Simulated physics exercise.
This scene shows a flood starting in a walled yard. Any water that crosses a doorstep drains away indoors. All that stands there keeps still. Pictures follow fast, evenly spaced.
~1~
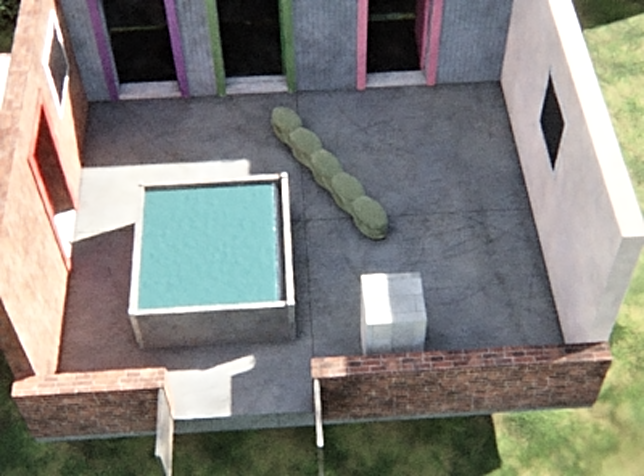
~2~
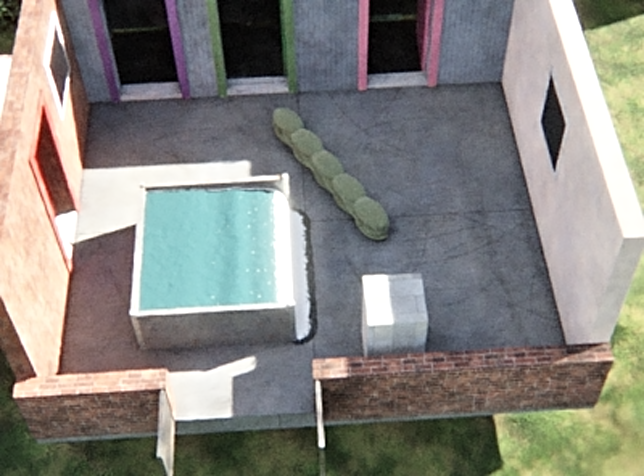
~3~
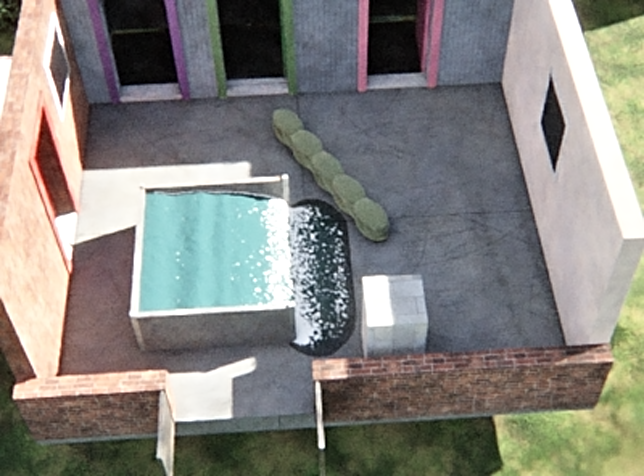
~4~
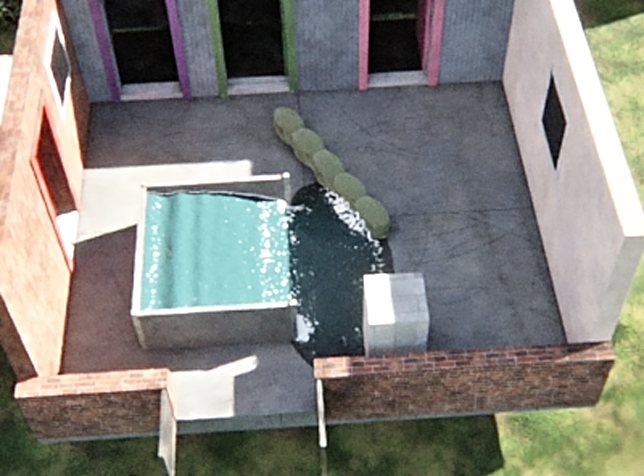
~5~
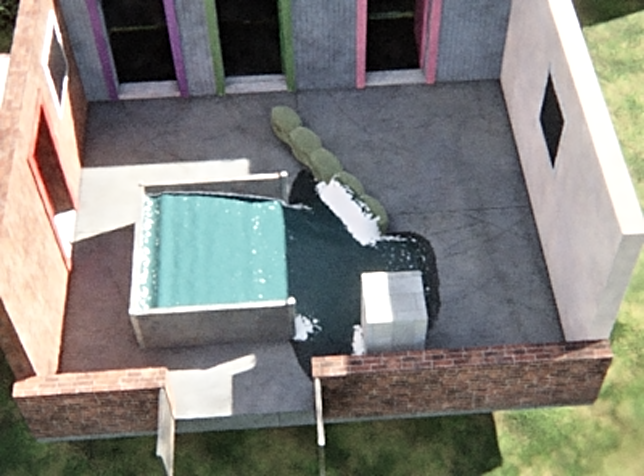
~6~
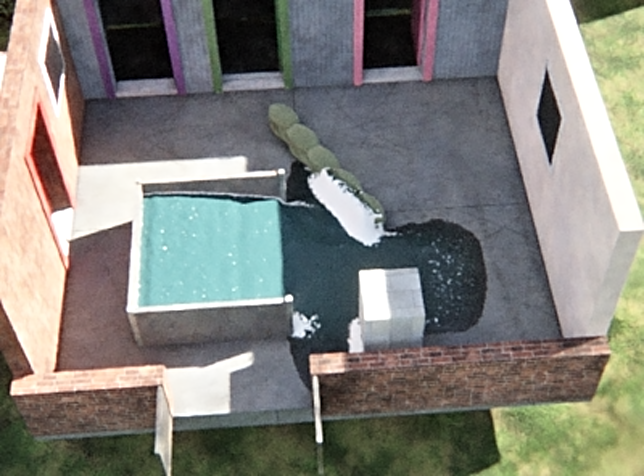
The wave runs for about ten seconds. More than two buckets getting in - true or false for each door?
Pink door: True; red door: True; green door: False; purple door: False.
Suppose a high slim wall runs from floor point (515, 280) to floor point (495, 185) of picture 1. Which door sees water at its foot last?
That would be the red door.
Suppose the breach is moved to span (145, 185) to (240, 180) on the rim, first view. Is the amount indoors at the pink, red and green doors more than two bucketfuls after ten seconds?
The pink door remains below, the red door remains below, the green door exceeds the limit.
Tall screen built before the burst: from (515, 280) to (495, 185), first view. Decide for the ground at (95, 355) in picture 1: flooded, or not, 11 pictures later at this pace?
I'd say it ends up unwetted.
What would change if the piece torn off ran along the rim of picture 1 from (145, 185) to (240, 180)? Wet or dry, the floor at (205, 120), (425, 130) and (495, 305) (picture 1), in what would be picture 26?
Submerged, submerged, unwetted.
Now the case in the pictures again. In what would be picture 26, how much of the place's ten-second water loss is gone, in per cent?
It comes to around 5 per cent.
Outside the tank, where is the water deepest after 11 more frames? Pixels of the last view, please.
My finger goes to (564, 372).
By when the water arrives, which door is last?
I'd go with the door marked red.
A moment on, water covers 35 % of the floor; the pink door not reached, the red door not reached, the green door not reached, the purple door not reached.
Next, water covers 50 % of the floor; the pink door not reached, the red door not reached, the green door not reached, the purple door not reached.
Then, water covers 70 % of the floor; the pink door wet at the sill, nothing in, the red door not reached, the green door wet at the sill, nothing in, the purple door wet at the sill, nothing in.
Later, water covers 90 % of the floor; the pink door over two buckets in, the red door wet at the sill, nothing in, the green door wet at the sill, nothing in, the purple door wet at the sill, nothing in.
In the end, water covers 95 % of the floor; the pink door far over two buckets in, the red door over two buckets in, the green door under two buckets in, the purple door under two buckets in.
